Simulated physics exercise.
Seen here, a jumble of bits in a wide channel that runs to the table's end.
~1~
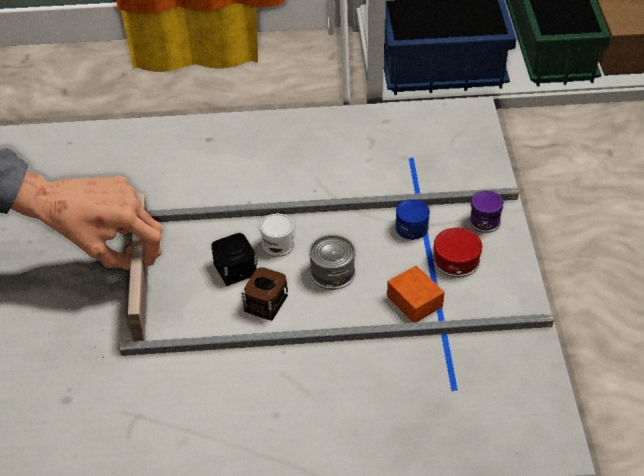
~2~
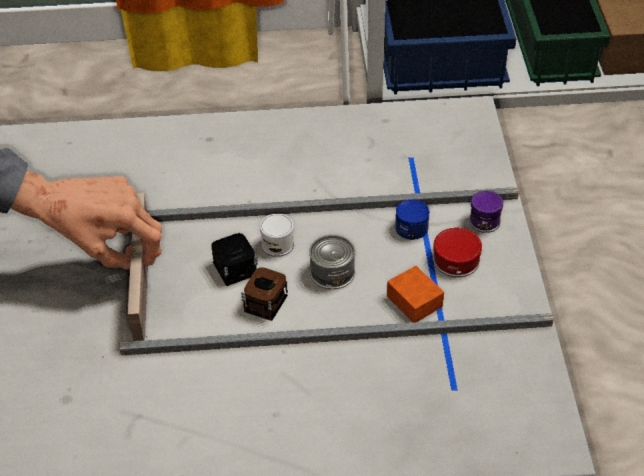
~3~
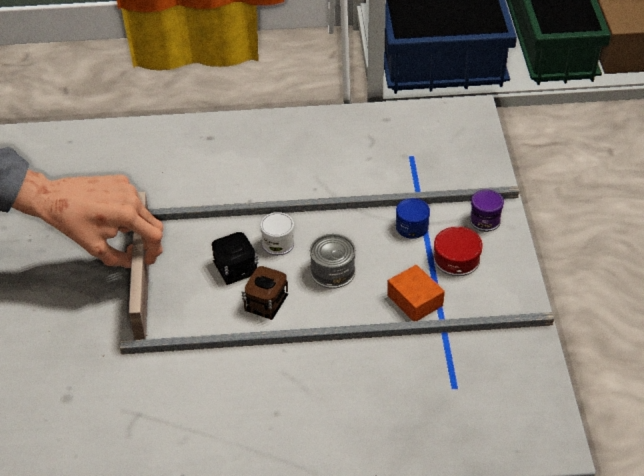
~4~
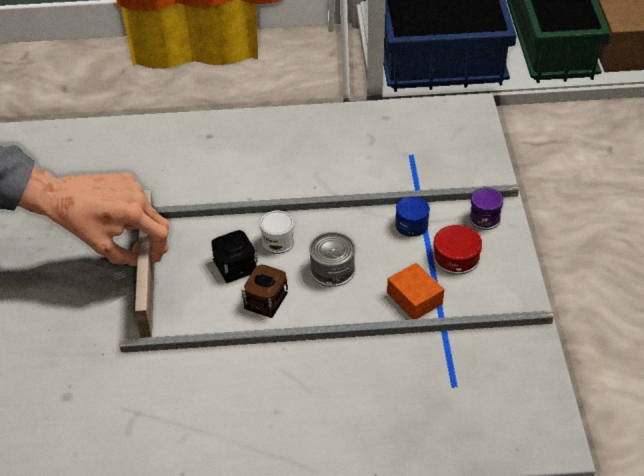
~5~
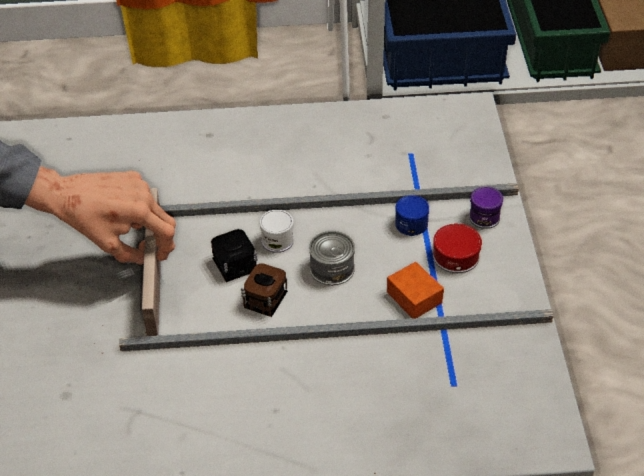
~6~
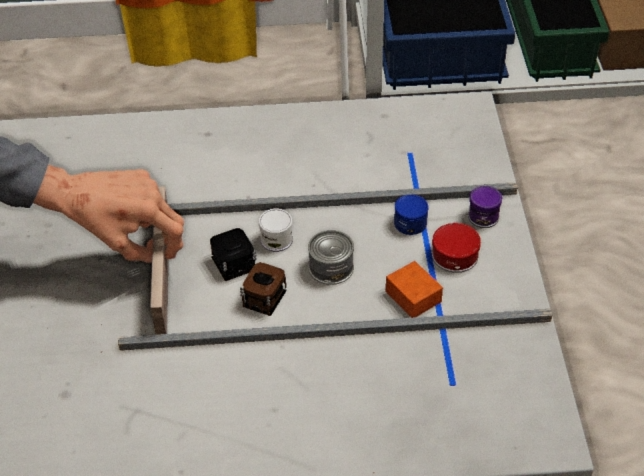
A hand holding an upright board stays nearly still at the left of a wide channel, then slides it slightly right, while the black, white, brown, grey, orange, blue, red and purple items ahead stay in place around a blue tape line.
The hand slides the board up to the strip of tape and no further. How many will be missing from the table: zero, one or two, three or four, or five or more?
The number that fall off is zero.
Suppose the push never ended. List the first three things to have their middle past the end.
In order: The red pot, the purple pot, the grey tin.
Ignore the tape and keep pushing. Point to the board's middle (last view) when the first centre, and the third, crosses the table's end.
About (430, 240), then (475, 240).
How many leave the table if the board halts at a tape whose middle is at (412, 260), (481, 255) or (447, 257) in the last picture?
The counts: 0, 3 and 1.
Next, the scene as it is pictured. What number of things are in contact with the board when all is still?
The number is 3.
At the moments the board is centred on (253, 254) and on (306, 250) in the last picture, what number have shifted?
By then 2, and 4.
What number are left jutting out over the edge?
That would be 1.
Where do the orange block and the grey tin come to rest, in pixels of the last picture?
The orange block at (488, 292), the grey tin at (487, 248).
Soon after, none off yet; purple pot at rest near (485, 207); red pot at rest near (456, 248); blue tub at rest near (411, 215).
At rest, the number that fall off is zero.
